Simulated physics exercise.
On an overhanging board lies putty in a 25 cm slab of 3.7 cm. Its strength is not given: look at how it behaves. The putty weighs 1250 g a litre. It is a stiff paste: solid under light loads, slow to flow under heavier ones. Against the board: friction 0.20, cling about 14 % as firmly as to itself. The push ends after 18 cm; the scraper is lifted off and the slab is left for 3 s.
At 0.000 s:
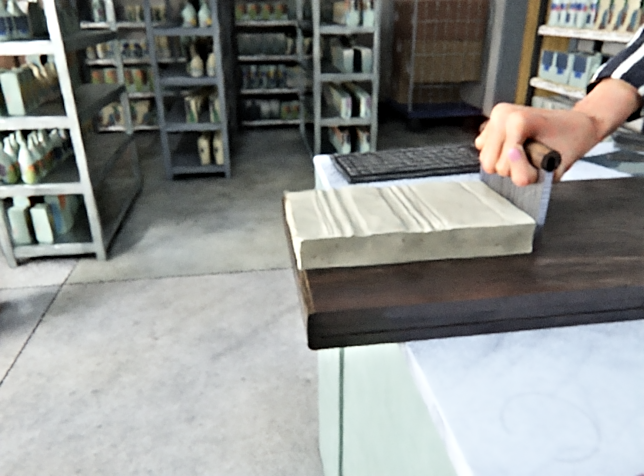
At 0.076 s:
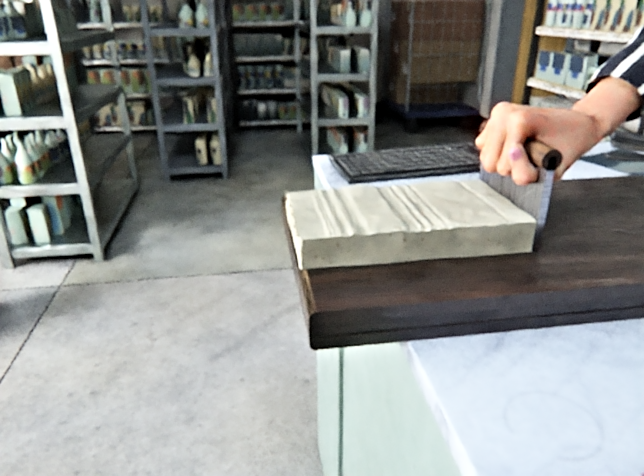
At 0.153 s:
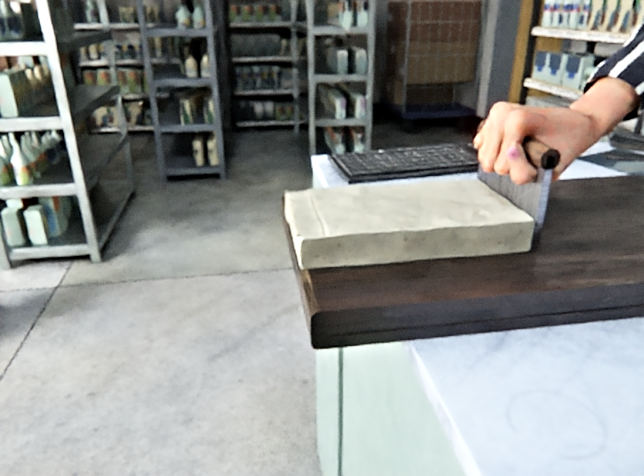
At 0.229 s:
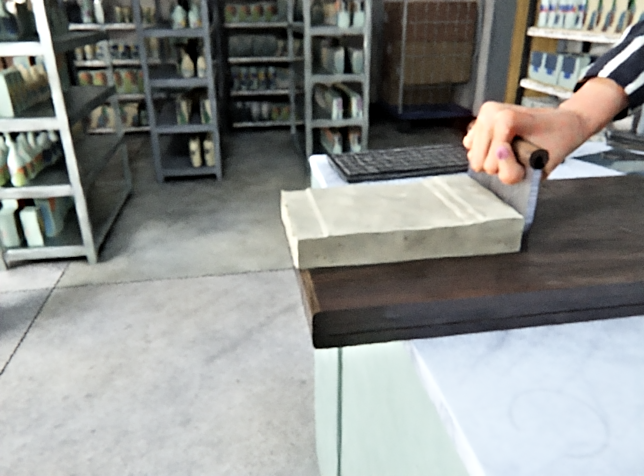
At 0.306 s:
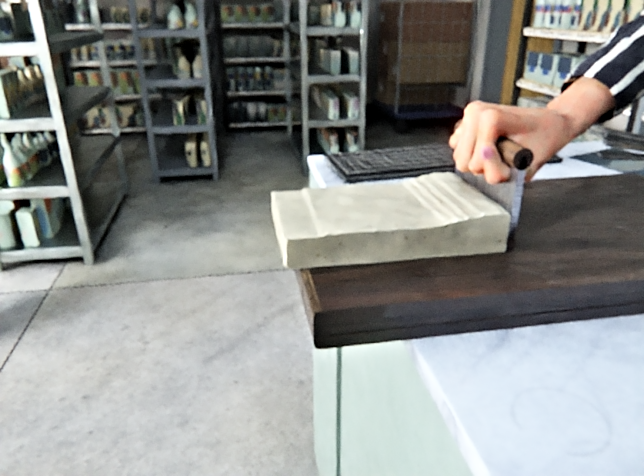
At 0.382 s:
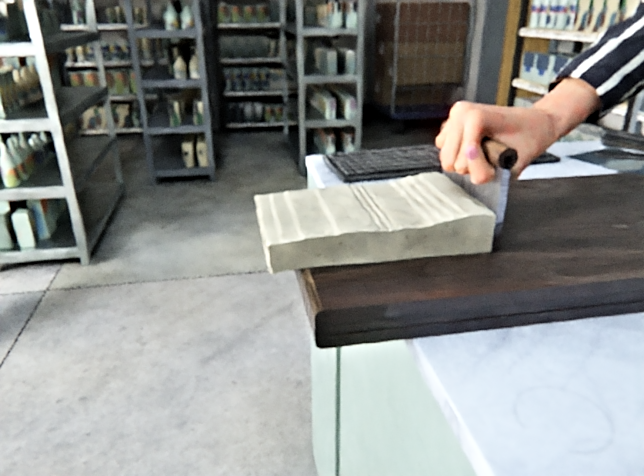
In a storeroom, a hand with a scraper pushes a pale slab left past a board's edge.
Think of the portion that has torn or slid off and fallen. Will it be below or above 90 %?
Expect below 90 %.
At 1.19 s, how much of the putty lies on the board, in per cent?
Some 30 per cent.
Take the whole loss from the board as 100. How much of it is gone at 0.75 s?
Some 70 per cent.
By 0.75 s, 55 % lies on the board and 26 % has fallen.
By 1.19 s, 32 % lies on the board and 54 % has fallen.
By 1.62 s, 32 % lies on the board and 54 % has fallen.
By 2.06 s, 32 % lies on the board and 66 % has fallen.
By 4.06 s, at the end, 32 % lies on the board and 66 % has fallen.
